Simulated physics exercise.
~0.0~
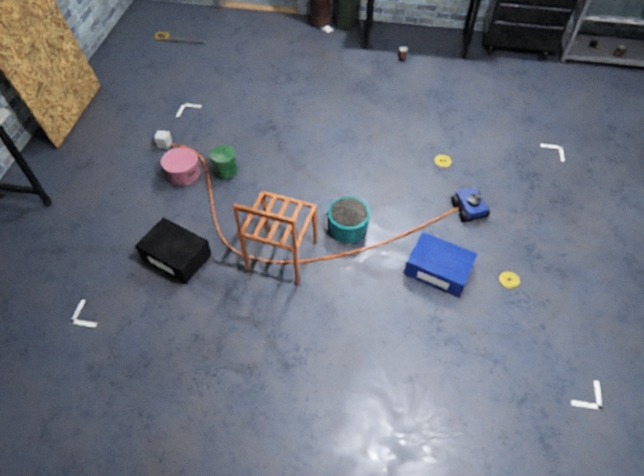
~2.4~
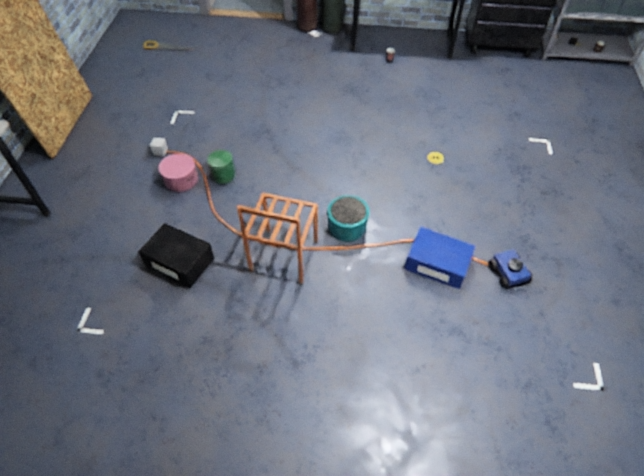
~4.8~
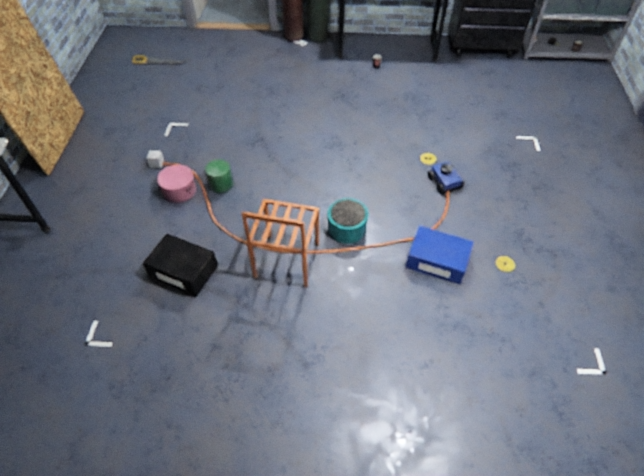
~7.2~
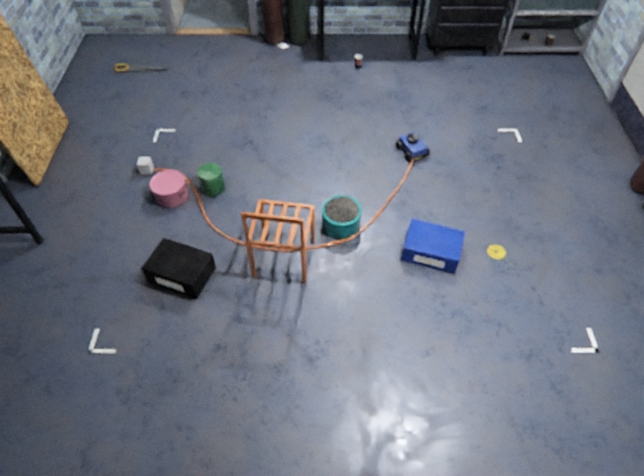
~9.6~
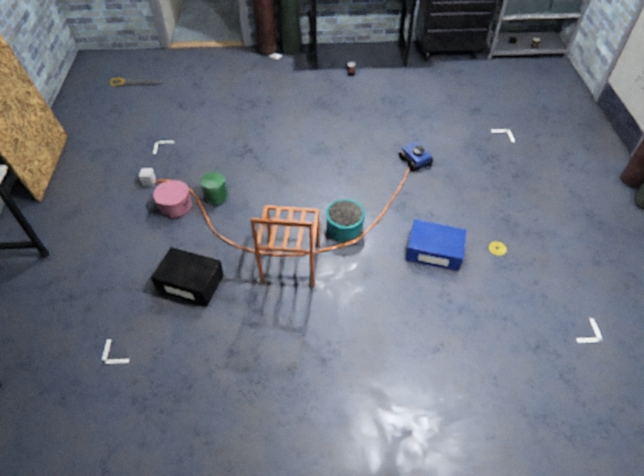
On a workshop floor, a small blue cart trailing an orange lead past a chair, tubs and boxes moved right and down beside the blue box, then headed back up and left past a yellow disc and stopped, with everything else still in place.
